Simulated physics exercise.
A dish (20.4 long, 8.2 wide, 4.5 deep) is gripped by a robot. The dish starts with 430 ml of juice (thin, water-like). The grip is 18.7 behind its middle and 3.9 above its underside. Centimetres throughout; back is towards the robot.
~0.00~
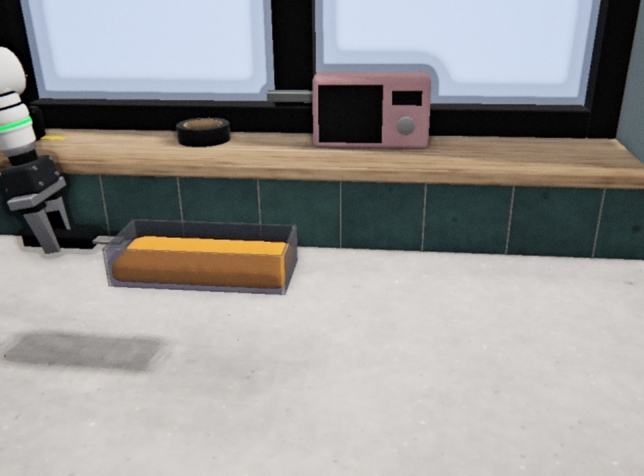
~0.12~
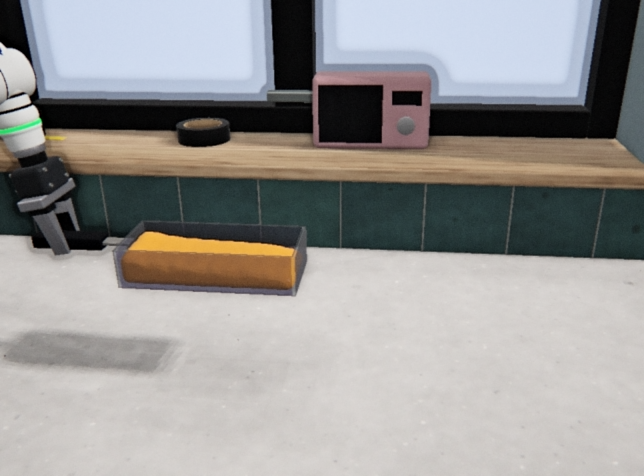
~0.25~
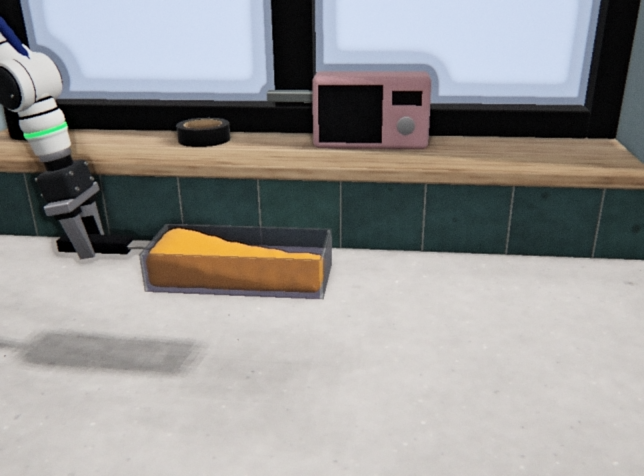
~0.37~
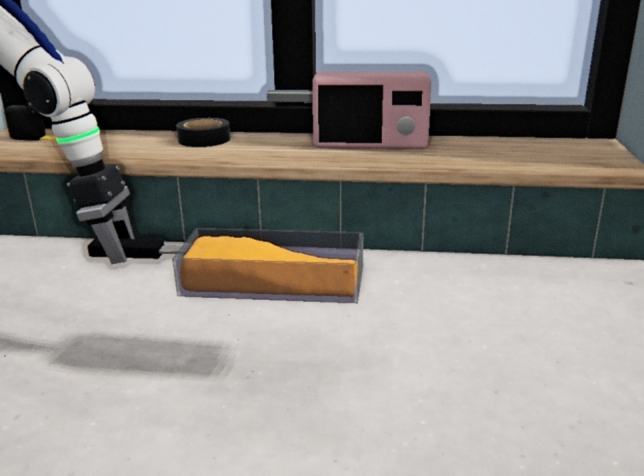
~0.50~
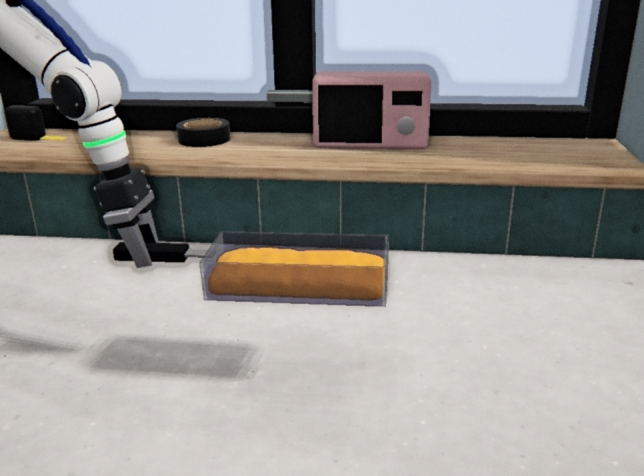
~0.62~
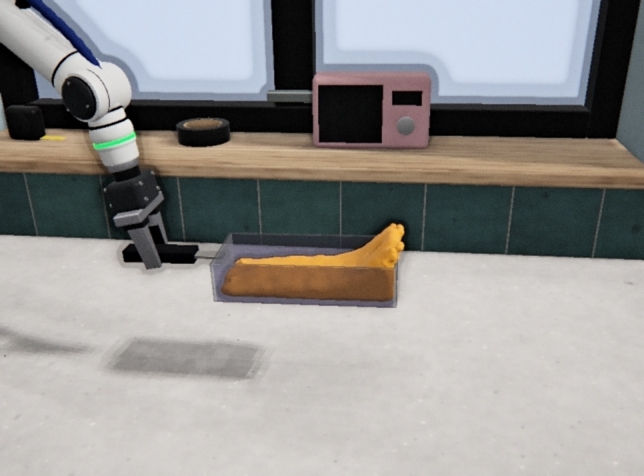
A robot arm slid a clear rectangular dish of orange liquid rightward across a pale counter, and the liquid first heaped toward the left, then levelled and surged up above the right-hand rim.
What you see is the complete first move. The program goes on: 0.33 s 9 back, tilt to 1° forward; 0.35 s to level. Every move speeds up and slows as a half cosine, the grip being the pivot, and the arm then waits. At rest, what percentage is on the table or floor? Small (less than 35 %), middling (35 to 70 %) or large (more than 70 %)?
Answer: Small; less than 35 % of the juice finishes on the table or floor.
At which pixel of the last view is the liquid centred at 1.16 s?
Around (201, 265).
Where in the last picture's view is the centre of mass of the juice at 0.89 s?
Near (281, 280).
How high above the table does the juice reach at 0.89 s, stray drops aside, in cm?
About 17 cm.
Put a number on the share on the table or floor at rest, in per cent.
Near 25 %.
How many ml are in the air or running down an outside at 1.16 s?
About 35 ml.
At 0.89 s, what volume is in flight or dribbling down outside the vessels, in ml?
Some 50 ml.
After 0.89 s, level, liquid up to 18 above the table; 350 ml in the dish, 35 ml on the table or floor, 45 ml in the air or running down outside.
After 1.16 s, level, liquid up to 41 above the table; 320 ml in the dish, 80 ml on the table or floor, 35 ml in the air or running down outside.
After 1.50 s, level, liquid up to 19 above the table; 315 ml in the dish, 120 ml on the table or floor.
After 2.30 s, level, liquid up to 16 above the table; 315 ml in the dish, 120 ml on the table or floor.
In the end, 315 ml in the dish, 120 ml on the table or floor. That is 27 % on the table or floor.
